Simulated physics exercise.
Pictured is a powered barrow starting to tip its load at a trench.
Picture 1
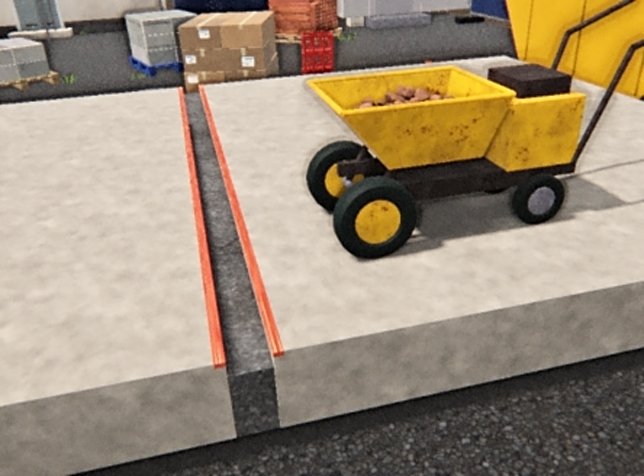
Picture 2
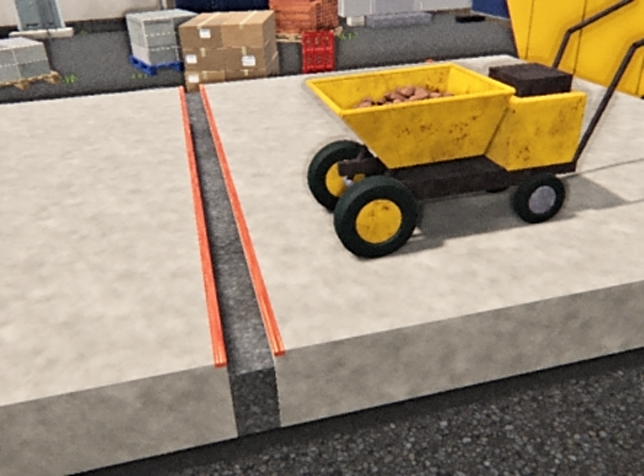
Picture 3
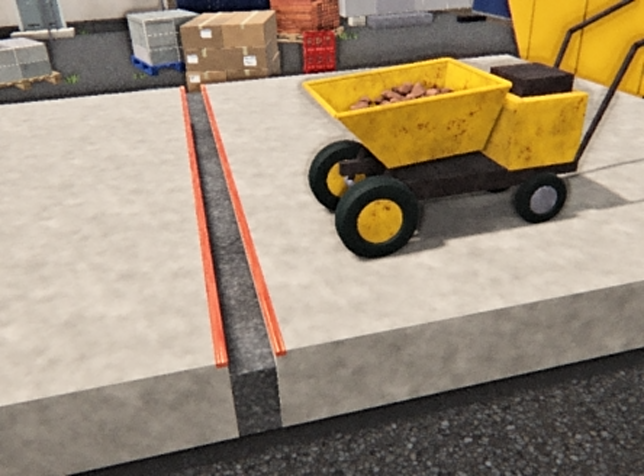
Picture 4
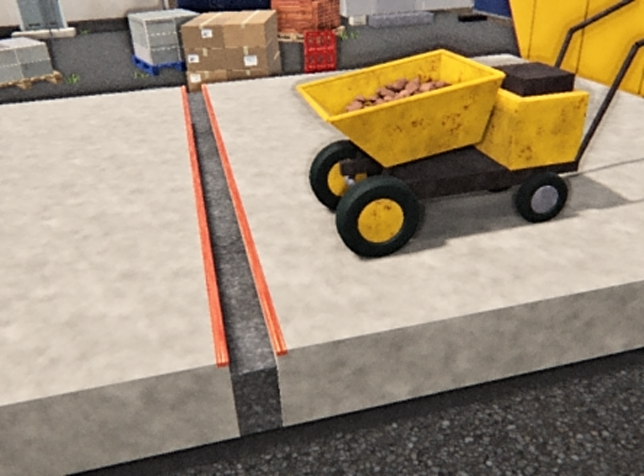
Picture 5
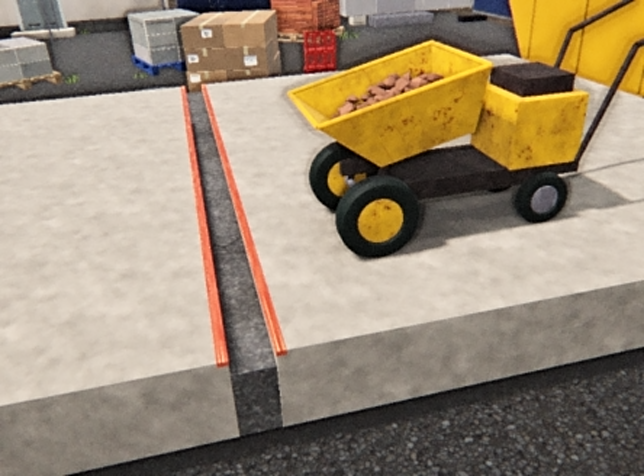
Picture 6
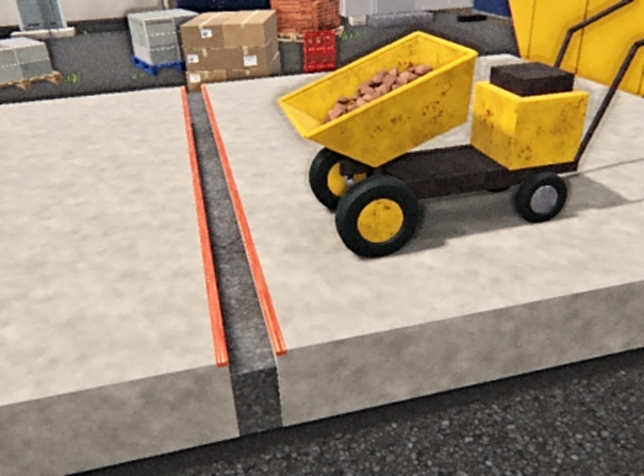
The clip opens on a small yellow powered barrow, its skip level and loaded with reddish rubble, standing right of a narrow, orange-edged trench in a pale concrete slab. The skip barely dips toward the trench at first, then its back rises steadily until it is clearly tilted left, while the wheels stay put.
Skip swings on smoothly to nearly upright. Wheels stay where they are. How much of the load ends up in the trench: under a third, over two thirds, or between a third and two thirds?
Watching it, what goes in is between one-third and two-thirds of the load.
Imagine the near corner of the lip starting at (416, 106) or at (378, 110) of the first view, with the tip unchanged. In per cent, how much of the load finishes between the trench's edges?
Near 30 % and 40 %.
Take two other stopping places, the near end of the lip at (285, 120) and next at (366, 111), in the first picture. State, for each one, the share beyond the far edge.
First try: Some 90 %; second try: 20 %.
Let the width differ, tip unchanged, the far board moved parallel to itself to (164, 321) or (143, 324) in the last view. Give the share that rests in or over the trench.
First some 90, then 90 per cent.
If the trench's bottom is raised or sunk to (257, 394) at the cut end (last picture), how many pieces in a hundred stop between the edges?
The share would be around 70 in a hundred.
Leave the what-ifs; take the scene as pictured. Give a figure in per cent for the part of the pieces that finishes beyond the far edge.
Share: Near 35 %.
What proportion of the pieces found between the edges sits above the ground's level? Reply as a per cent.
I'd put it near 55 in a hundred.
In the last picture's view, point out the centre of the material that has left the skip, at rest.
The centre comes to rest near (220, 247).
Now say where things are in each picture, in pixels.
The first picture shows lip of the skip at (343, 114), level; top of the load at (423, 114), lumps of rubble; first edge of the trench at (264, 303); far edge at (212, 313), the trench under half as wide as the skip, and shallow for its width.
The second picture shows lip of the skip at (341, 114), level; top of the load at (423, 112).
The third picture shows lip of the skip at (337, 117), tipped barely; top of the load at (420, 110).
The fourth picture shows lip of the skip at (329, 121), tipped a little; top of the load at (431, 103).
The fifth picture shows lip of the skip at (318, 128), tipped a little; top of the load at (422, 98).
The sixth picture shows lip of the skip at (306, 137), tipped clearly; top of the load at (417, 85); first edge of the trench at (267, 302); far edge at (215, 312).
Soon after the last picture, skip tipped steeply; all in the skip.
A little later, skip tipped right over; most in the skip; a stray few short of the trench; a small part in or heaped over the trench; a stray few beyond it; a stray few falling.
Later still, skip tipped right over; a small part in the skip; a small part short of the trench; about half in or heaped over the trench; about a third beyond it.
By the end, skip tipped right over; a small part short of the trench; about half in or heaped over the trench; about a third beyond it.
